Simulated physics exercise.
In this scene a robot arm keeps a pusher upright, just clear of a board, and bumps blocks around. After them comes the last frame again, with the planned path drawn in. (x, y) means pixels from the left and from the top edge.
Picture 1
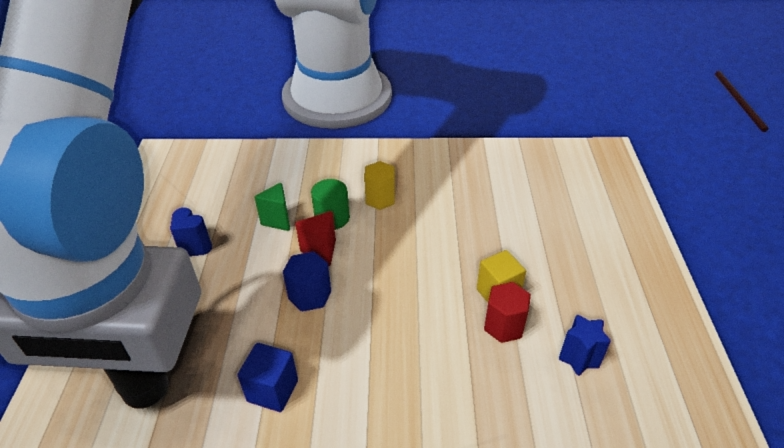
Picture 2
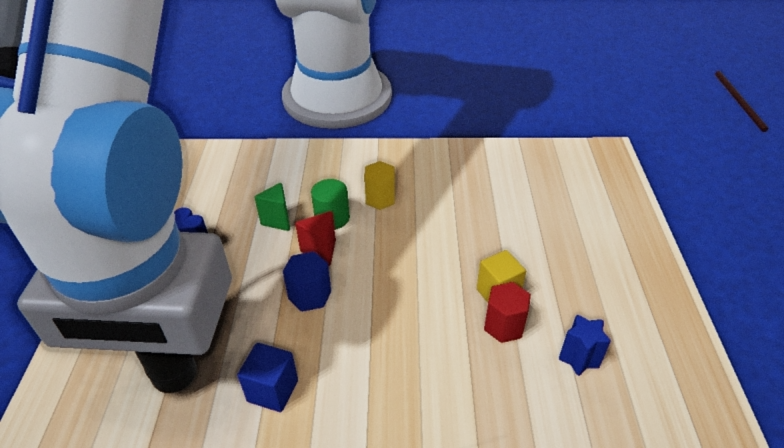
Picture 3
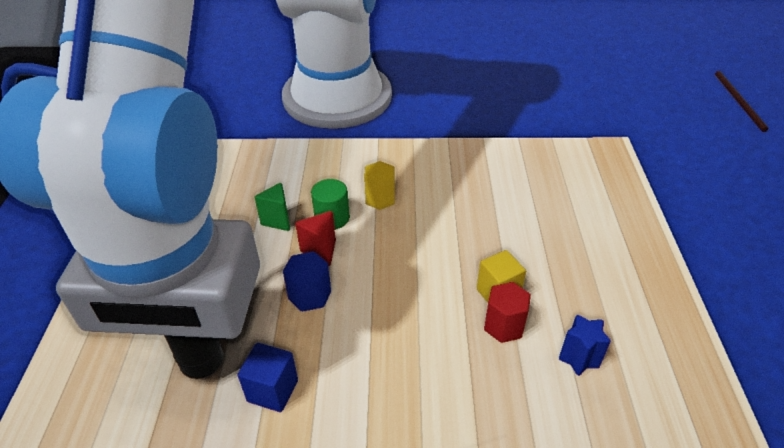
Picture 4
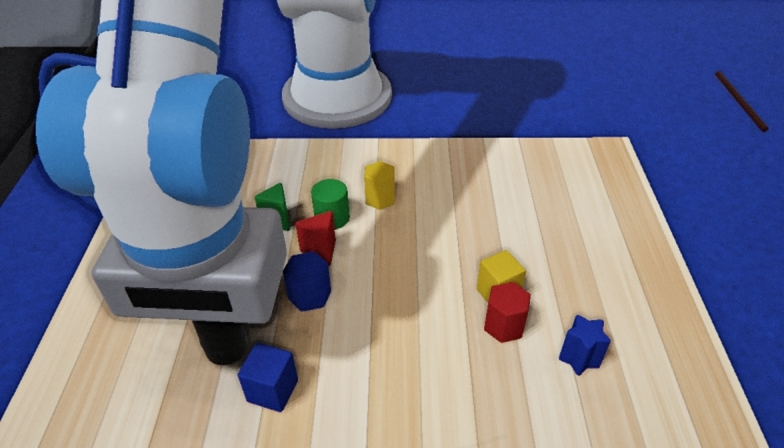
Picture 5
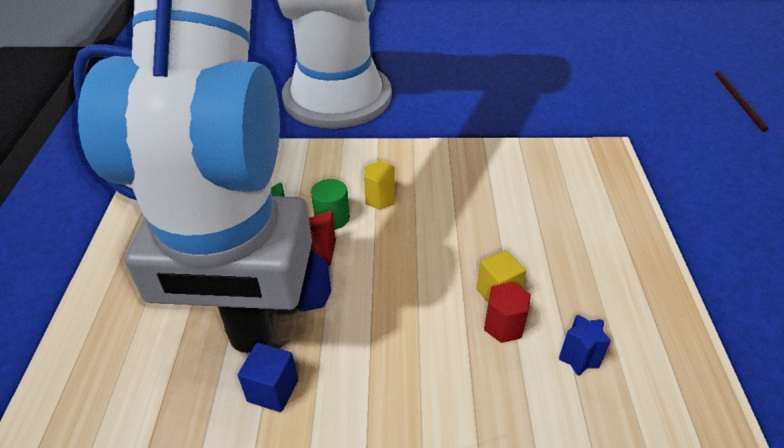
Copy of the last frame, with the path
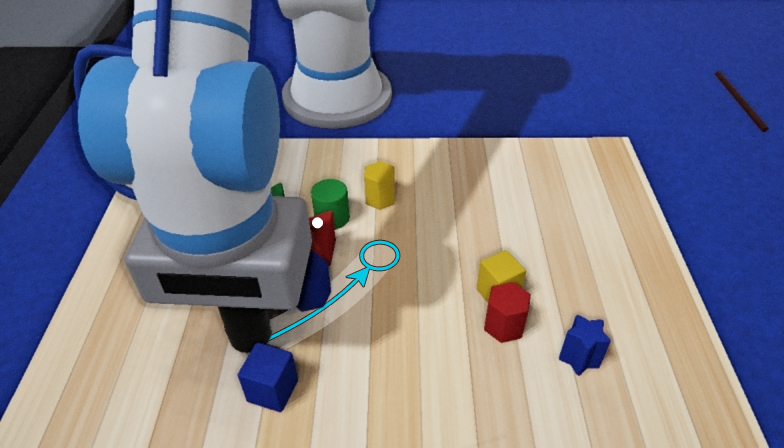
The footage shows a white and blue robot arm moving its dark tip steadily rightward and slightly away across a wooden board, passing behind a blue cube and partly covering other colored blocks, while the blocks themselves stay still.
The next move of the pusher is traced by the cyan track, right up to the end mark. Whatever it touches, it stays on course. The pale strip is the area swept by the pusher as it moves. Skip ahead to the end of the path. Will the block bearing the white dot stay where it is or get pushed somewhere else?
When the path is over, the block bearing the white dot has left its spot.
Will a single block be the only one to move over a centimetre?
It seems not.
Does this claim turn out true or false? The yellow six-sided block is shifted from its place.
That claim is false.
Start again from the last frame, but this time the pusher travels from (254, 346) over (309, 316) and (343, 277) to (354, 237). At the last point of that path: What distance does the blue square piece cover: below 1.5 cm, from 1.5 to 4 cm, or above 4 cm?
Ends under 1.5 cm away.
Path on the board, from (254, 346) through (306, 319) and (348, 288) to (380, 255); the dot is on the red triangle.
What follows on the original path. One third of the way, pusher (304, 309); blue six-sided block (312, 258), turned 15° anticlockwise.
Two thirds of the way, pusher (347, 279); blue six-sided block (335, 232), turned 70° anticlockwise; red triangle (314, 212), turned 40° anticlockwise.
At the end, pusher (379, 246); blue square piece in place; blue six-sided block (341, 219), turned 100° anticlockwise; red triangle (310, 208), turned 70° anticlockwise; yellow six-sided block in place.
